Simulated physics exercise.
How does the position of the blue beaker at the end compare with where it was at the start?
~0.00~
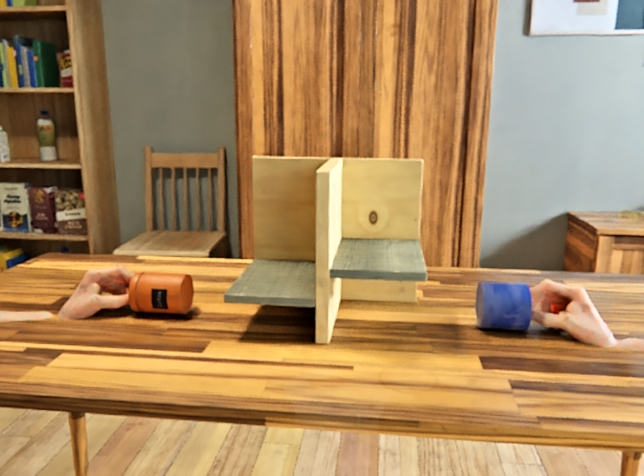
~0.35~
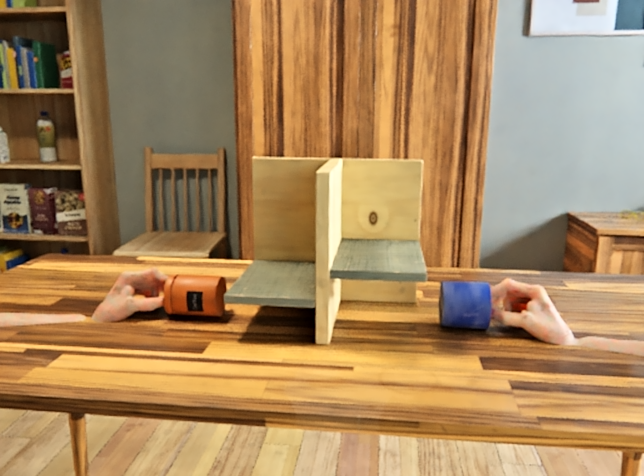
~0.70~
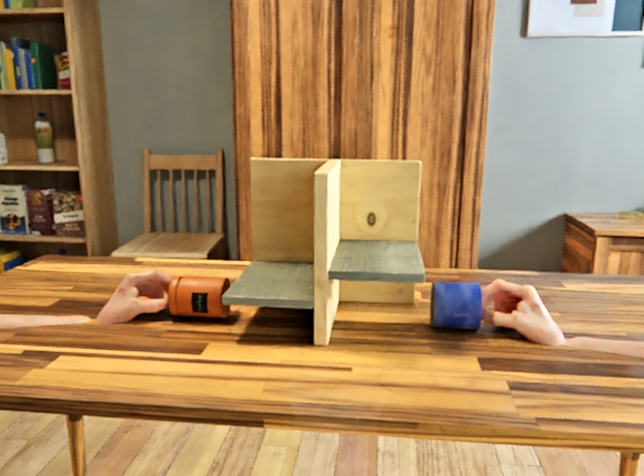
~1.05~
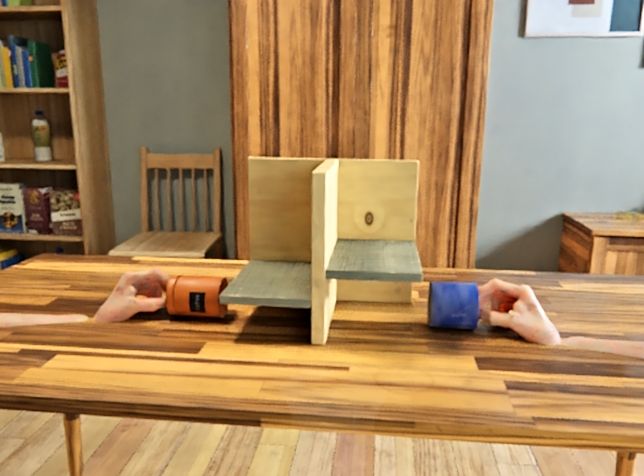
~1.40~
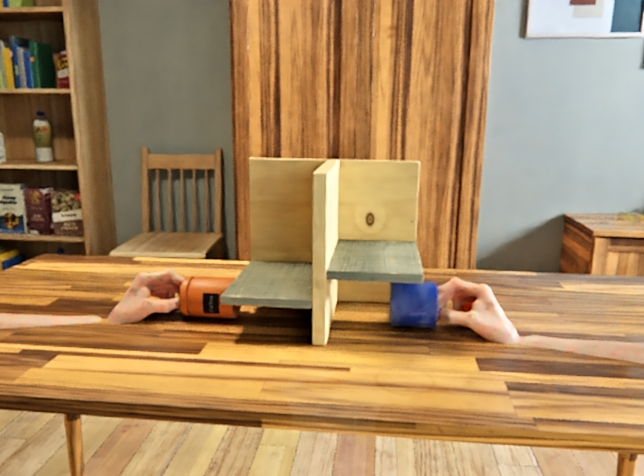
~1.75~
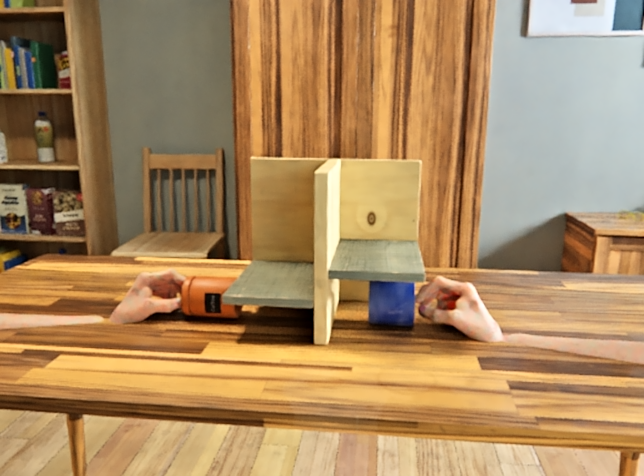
At the start the blue beaker is out in the open on the table, to the right of the shelf. By the end it is further left, underneath the shelf's right-hand board.
